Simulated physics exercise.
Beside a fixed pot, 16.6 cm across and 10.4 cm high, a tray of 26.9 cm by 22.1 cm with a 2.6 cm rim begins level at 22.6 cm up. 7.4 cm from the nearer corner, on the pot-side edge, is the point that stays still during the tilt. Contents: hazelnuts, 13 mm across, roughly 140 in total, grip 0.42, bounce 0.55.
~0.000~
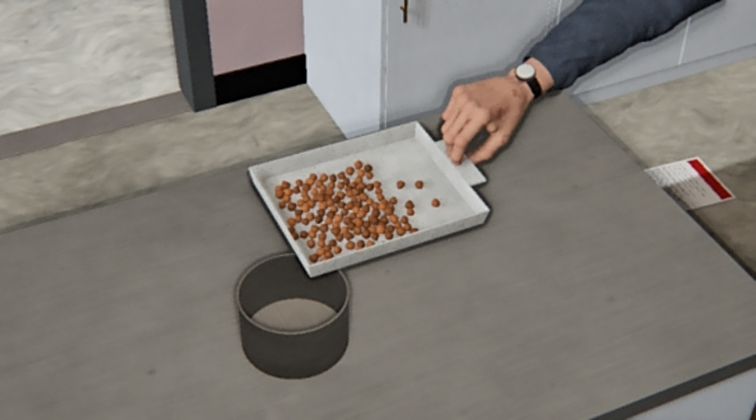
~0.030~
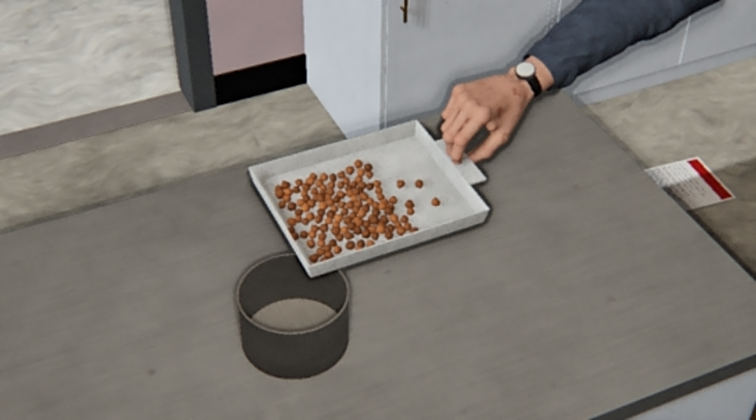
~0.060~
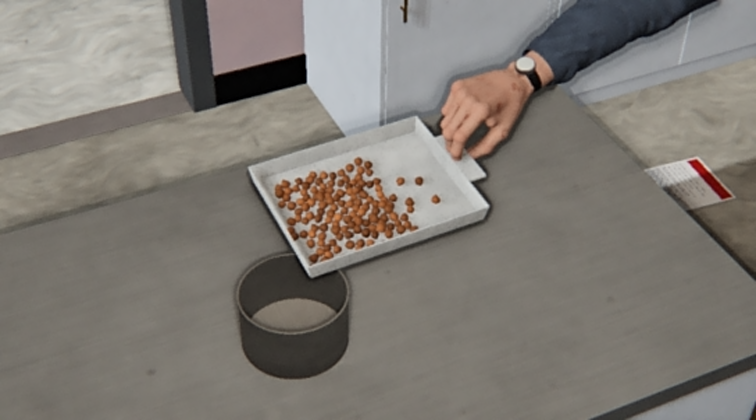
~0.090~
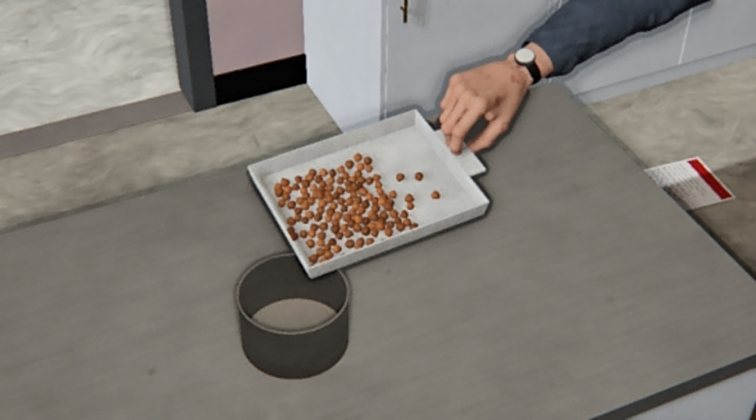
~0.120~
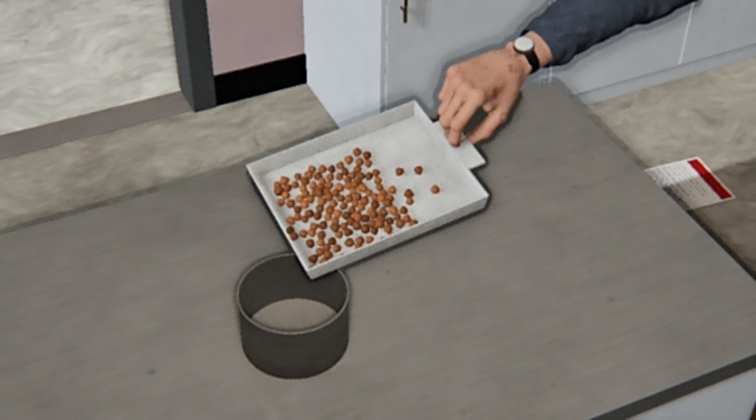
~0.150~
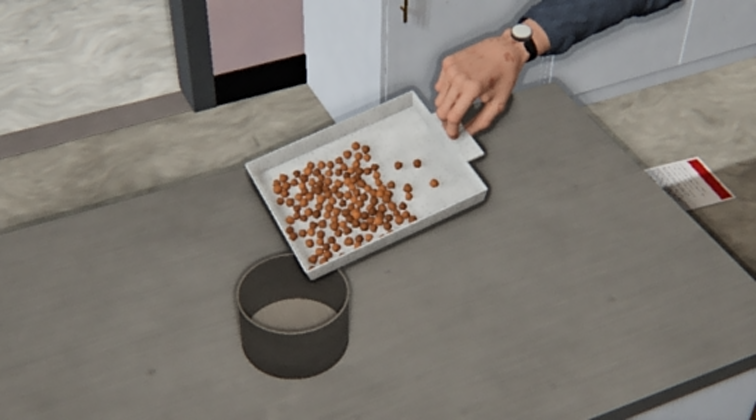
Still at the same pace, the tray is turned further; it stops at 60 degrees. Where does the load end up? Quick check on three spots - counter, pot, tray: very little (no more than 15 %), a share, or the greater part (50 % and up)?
Counter - very little; pot - very little; tray - the greater part.
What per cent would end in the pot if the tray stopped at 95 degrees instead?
Pot share: About 5 per cent.
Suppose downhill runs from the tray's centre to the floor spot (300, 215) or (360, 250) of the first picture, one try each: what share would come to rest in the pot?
Around 0 % for the first direction, around 0 % for the second.
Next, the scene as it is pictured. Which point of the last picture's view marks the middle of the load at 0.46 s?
Somewhere about (311, 208) in the last view.
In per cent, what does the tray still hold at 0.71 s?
100%, roughly.
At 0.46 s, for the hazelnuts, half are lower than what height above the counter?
Around 28 cm up.
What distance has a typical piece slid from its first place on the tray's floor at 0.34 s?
By then it sits near 2 cm from where it began.
After 0.34 s, tilt 38 degrees; the tray holds 100 %, the pot 0 %.
After 0.46 s, tilt 54 degrees; the tray holds 100 %, the pot 0 %.
Then, at 0.71 s, tilt 60 degrees; the tray holds 100 %, the pot 0 %.
In the end, at 1.9 s, counter 5 %, pot 0 %, tray 95 %.
